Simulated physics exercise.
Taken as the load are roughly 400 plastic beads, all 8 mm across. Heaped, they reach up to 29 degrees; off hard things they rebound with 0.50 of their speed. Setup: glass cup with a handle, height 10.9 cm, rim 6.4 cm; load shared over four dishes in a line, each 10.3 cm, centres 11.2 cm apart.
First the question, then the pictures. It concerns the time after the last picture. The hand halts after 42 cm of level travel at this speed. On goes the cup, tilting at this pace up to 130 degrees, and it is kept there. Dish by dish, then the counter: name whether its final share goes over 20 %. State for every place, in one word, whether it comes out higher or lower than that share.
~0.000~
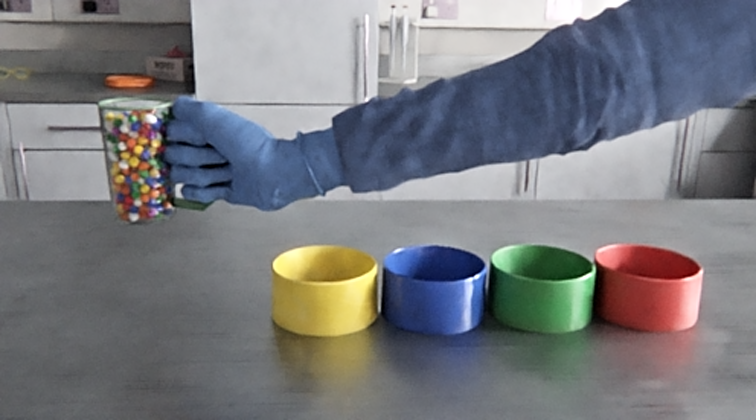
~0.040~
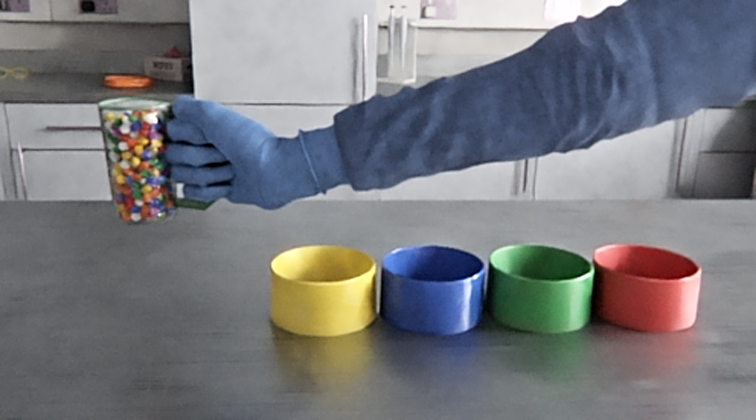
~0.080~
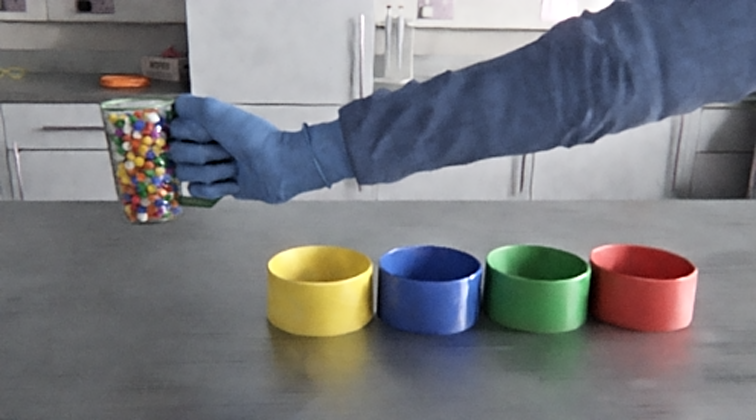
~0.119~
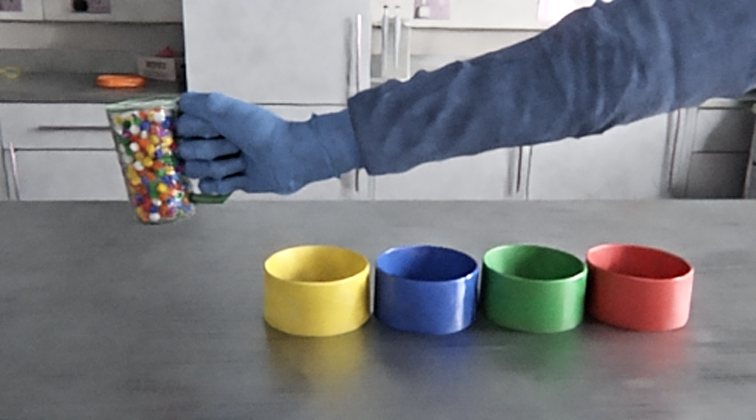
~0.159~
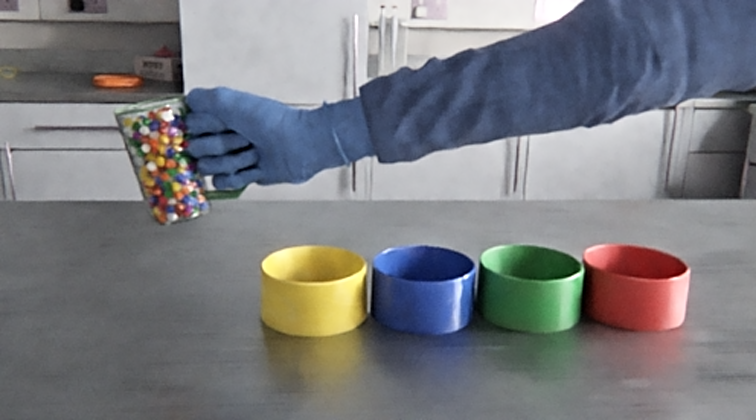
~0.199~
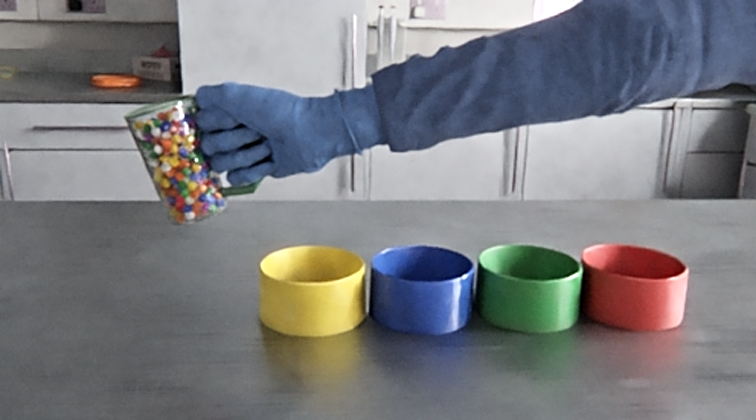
Red: Lower, blue: Higher, green: Higher, yellow: Lower, counter: Lower.
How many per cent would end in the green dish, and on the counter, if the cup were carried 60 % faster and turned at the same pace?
Shares - green 70, counter 20.
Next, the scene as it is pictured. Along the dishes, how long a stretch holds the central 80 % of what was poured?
Roughly 15 cm.
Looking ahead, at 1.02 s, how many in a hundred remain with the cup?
It comes to about 75 percent.
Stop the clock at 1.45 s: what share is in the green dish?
Close to 45 per cent at that point.
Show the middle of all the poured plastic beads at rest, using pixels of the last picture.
Near (458, 300).
After 0.69 s, tilt 76 degrees; cup holds 100 %.
After 1.02 s, tilt 116 degrees; cup holds 75 %, blue 15 %, yellow 5 %.
Then, at 1.45 s, tilt 130 degrees; cup holds 0 %, blue 45 %, green 45 %, yellow 5 %.
At rest (2.0 s), red 0 %, blue 45 %, green 45 %, yellow 5 %, counter 10 %.
